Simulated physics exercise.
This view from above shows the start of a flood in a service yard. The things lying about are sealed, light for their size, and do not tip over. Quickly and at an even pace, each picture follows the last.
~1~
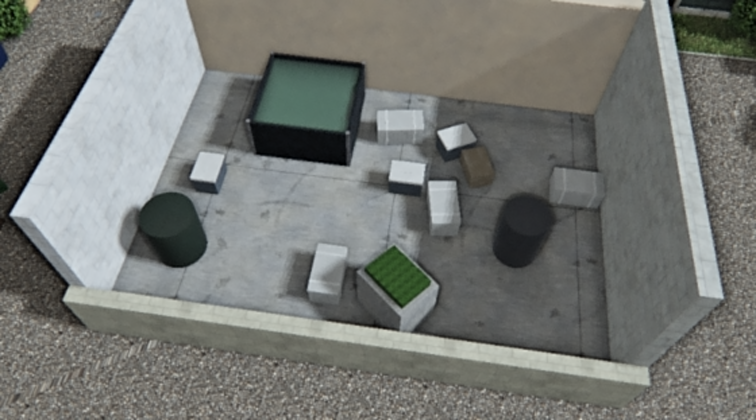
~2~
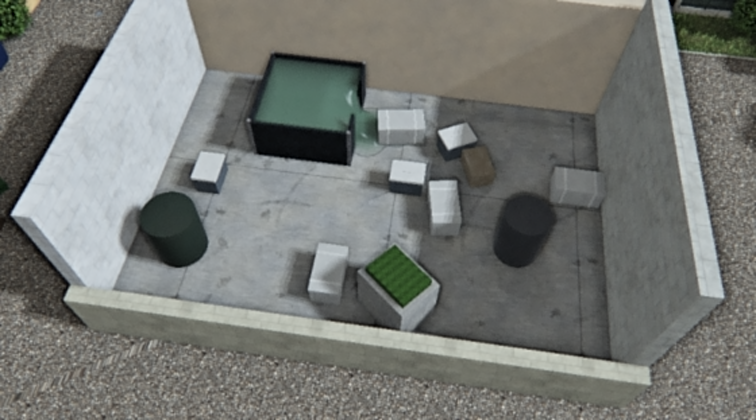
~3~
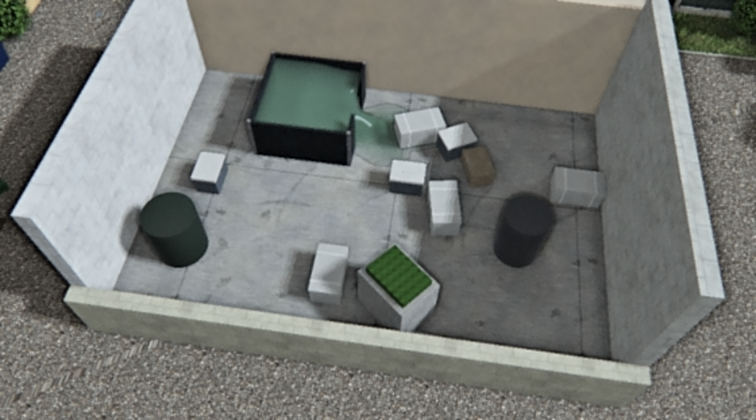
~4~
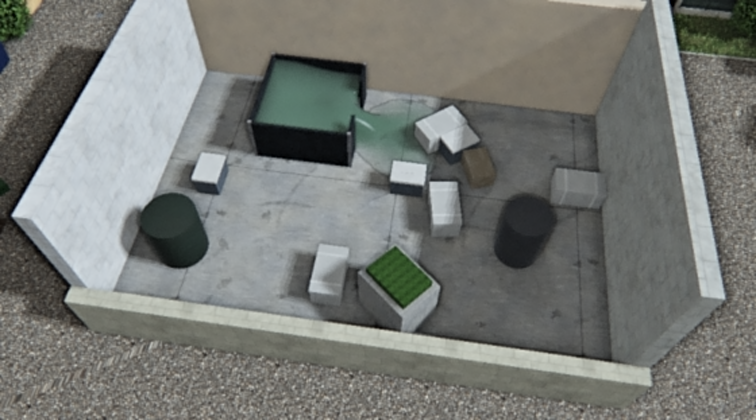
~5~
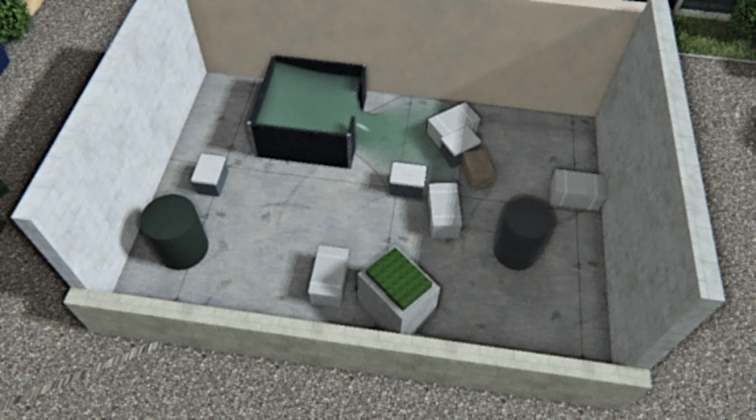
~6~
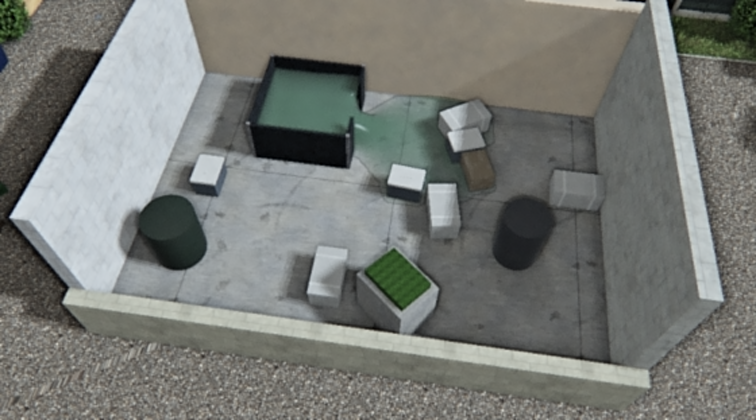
Green water pours through an opening in the right side of a dark, open-topped tank at the back of a walled concrete yard, seen from high above. Pale boxes and a brown one lie scattered across the floor, with a dark green drum at left, a black drum at right and a green-topped planter in front. The water spreads rightward, pushing and turning a pale box against its neighbours, while the camera stays still.
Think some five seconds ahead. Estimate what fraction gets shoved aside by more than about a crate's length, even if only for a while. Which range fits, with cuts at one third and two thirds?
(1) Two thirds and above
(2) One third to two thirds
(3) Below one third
(1) Two thirds and above.
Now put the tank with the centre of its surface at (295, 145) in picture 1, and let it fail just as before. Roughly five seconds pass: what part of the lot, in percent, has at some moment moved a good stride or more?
About 60 per cent.
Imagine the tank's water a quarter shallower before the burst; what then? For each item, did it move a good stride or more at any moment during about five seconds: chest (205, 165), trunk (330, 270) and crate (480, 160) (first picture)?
As listed: Under that, never so far, moved that far.
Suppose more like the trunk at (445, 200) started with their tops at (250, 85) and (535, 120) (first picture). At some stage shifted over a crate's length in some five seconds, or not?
The first largely stays; the second relocated.
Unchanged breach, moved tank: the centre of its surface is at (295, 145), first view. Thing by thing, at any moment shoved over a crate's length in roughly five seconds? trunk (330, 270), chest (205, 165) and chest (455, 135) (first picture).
In order: Remained close by, remained close by, went well off.
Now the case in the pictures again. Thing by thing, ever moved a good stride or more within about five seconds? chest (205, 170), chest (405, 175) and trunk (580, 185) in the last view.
Outcome, each in turn - never cleared it / passed the mark / passed the mark.
A moment on, 2 of 8 are well off their spots; 2 afloat.
Next, 5 of 8 are well off their spots; 2 afloat.
Later, 6 of 8 are well off their spots; 5 afloat.
In the end, 6 of 8 are well off their spots, and 6 have been at some point; 5 afloat.
